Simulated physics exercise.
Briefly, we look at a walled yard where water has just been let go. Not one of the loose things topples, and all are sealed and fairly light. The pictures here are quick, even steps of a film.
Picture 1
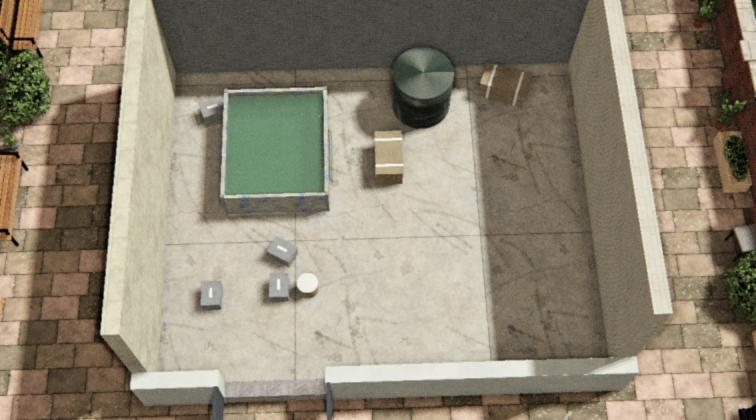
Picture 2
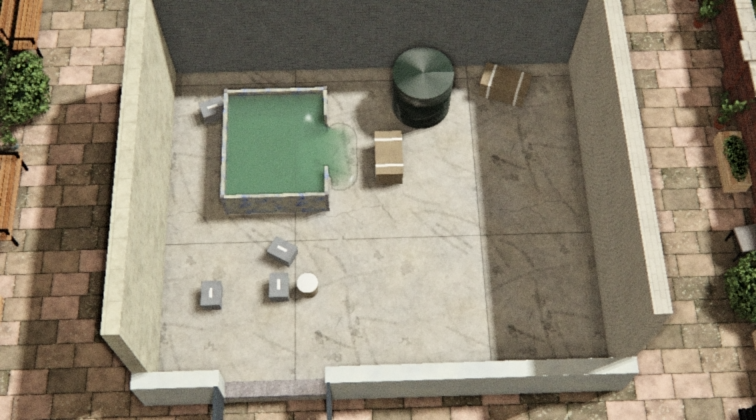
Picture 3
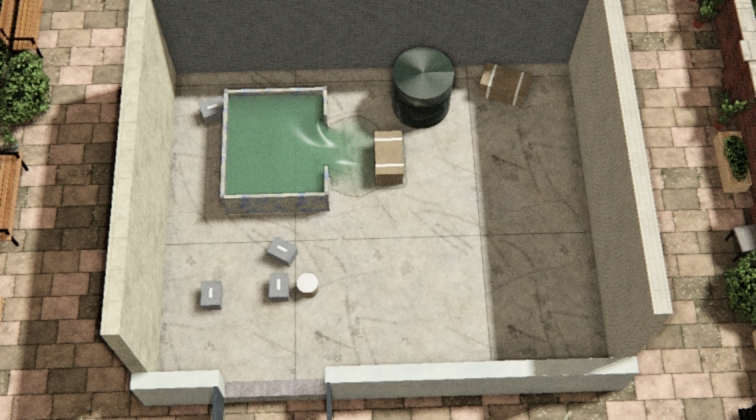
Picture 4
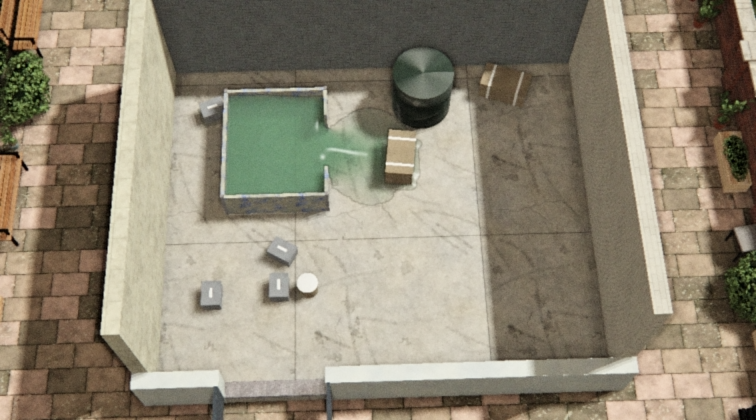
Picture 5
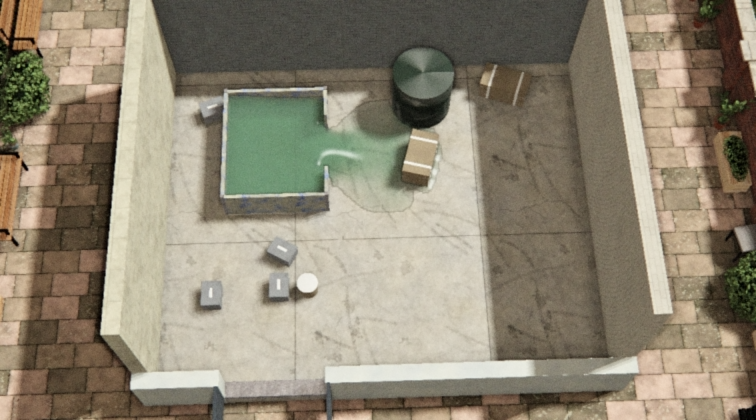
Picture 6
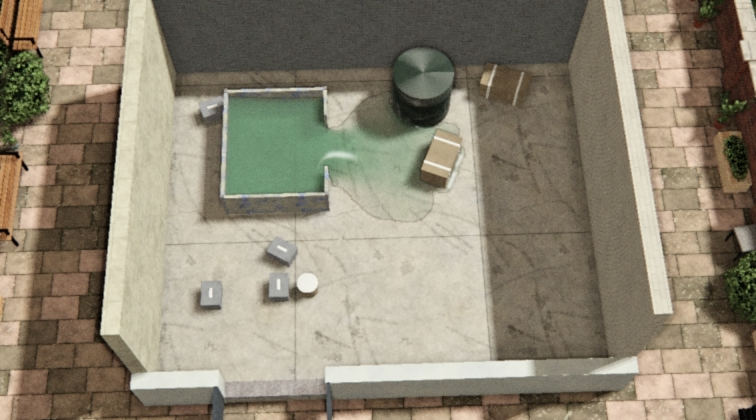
Walled yard seen from above, green water pouring through a gap in a tank's right side and pushing a tan box rightward.
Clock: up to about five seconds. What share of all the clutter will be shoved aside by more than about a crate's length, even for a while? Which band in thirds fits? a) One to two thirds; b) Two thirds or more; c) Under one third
Under one third.
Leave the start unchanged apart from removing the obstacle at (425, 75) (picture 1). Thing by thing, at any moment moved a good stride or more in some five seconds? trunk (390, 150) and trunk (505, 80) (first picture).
Got that far, got that far.
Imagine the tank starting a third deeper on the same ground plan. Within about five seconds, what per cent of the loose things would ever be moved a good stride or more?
Share moved: 10 in a hundred.
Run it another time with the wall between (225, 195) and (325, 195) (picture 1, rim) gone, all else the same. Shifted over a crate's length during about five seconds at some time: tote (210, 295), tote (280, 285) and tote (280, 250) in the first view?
Listed in turn, ends up that far off, ends up that far off, ends up that far off.
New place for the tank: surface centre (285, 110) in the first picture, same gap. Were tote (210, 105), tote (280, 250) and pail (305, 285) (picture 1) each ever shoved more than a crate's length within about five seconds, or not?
Results in order: Never that far / never that far / never that far.
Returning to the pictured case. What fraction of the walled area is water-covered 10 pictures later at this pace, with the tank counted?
My guess is around 50 per cent.
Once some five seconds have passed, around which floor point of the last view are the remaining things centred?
Around (343, 236).
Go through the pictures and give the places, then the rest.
A trunk at (389, 152), on the bottom; a pail at (307, 283) rests on the ground; 0 of 7 have shifted, in the first frame.
A trunk at (389, 152) rests on the ground; a pail at (307, 283) rests on the ground; 0 of 7 have shifted, in the second frame.
A trunk at (389, 152) rests on the ground; a pail at (307, 283), on the bottom; 0 of 7 have shifted, in the third frame.
A trunk at (401, 152), on the bottom, close to its start; a pail at (307, 283) rests on the ground; 1 of 7 have shifted, in the fourth frame.
A trunk at (421, 152), on the bottom, a stride from its start; a pail at (307, 283) rests on the ground; 1 of 7 have shifted, in the fifth frame.
A trunk at (442, 154), on the bottom, a stride from its start; a pail at (307, 283) rests on the ground; 1 of 7 have shifted, in the sixth frame.
A moment on, 1 of 7 are well off their spots; 0 afloat.
Next, 1 of 7 are well off their spots; 1 afloat.
Later, 1 of 7 are well off their spots; 2 afloat.
In the end, 1 of 7 are well off their spots, and 1 have been at some point; 2 afloat.
